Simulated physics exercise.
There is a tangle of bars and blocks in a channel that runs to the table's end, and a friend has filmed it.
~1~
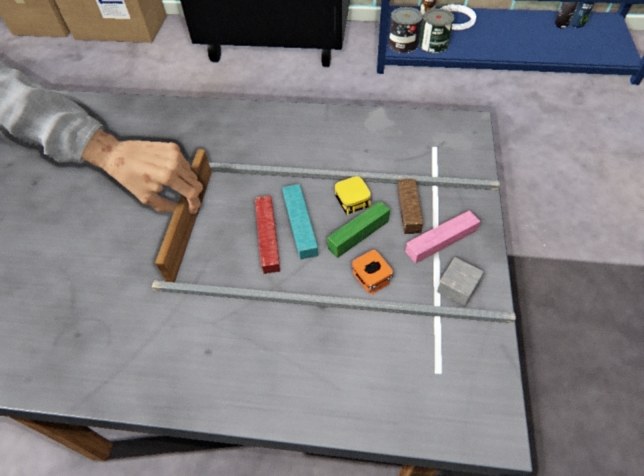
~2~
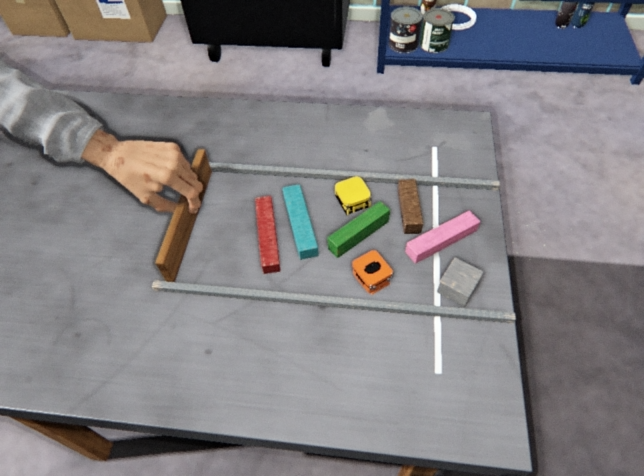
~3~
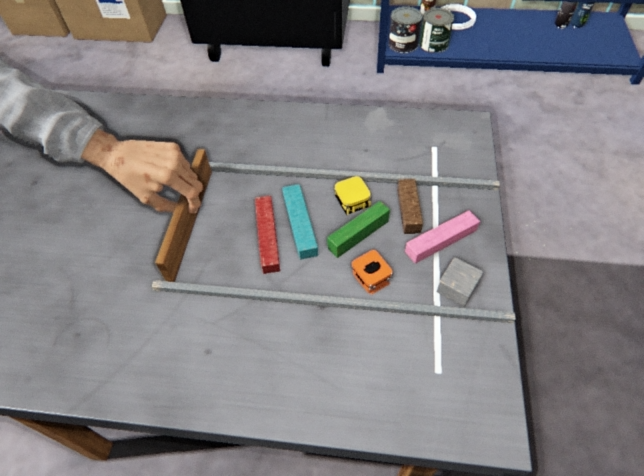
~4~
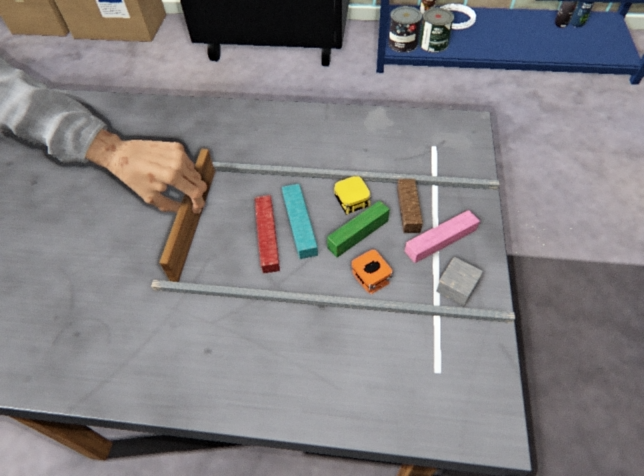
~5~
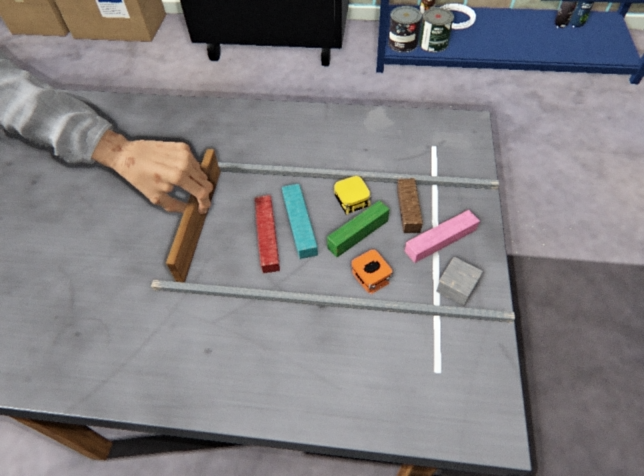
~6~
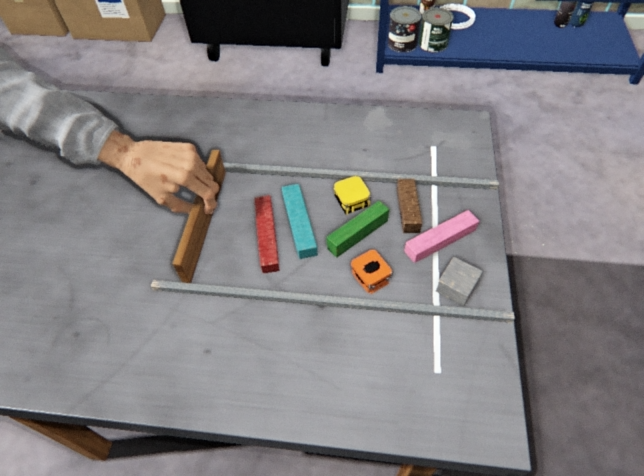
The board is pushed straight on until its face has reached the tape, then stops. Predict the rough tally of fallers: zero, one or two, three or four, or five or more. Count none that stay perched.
The push is going to knock off a lone one or a pair.
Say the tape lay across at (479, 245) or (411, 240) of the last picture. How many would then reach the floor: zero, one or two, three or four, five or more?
Counts, in turn - 5 or more; none.
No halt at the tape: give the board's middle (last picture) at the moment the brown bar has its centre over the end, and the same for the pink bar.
For the brown bar, about (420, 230); for the pink bar, about (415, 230).
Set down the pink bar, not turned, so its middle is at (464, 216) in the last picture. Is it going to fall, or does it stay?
Then it goes over.
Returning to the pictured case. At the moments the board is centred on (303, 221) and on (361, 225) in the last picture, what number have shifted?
Counting first: 4, next 7.
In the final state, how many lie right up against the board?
1 in contact.
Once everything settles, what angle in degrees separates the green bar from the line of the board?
It sits some 25° out of line.
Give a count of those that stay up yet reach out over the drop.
2 in all.
Early on, none off yet; grey block at rest near (459, 282); pink bar at rest near (442, 236); brown bar at rest near (409, 205).
A while later, none off yet; grey block at rest near (459, 282); pink bar travelled a little near (457, 242); brown bar travelled about its own width near (448, 204).
Finally, the number that fall off is one or two; lost, brown bar and pink bar.
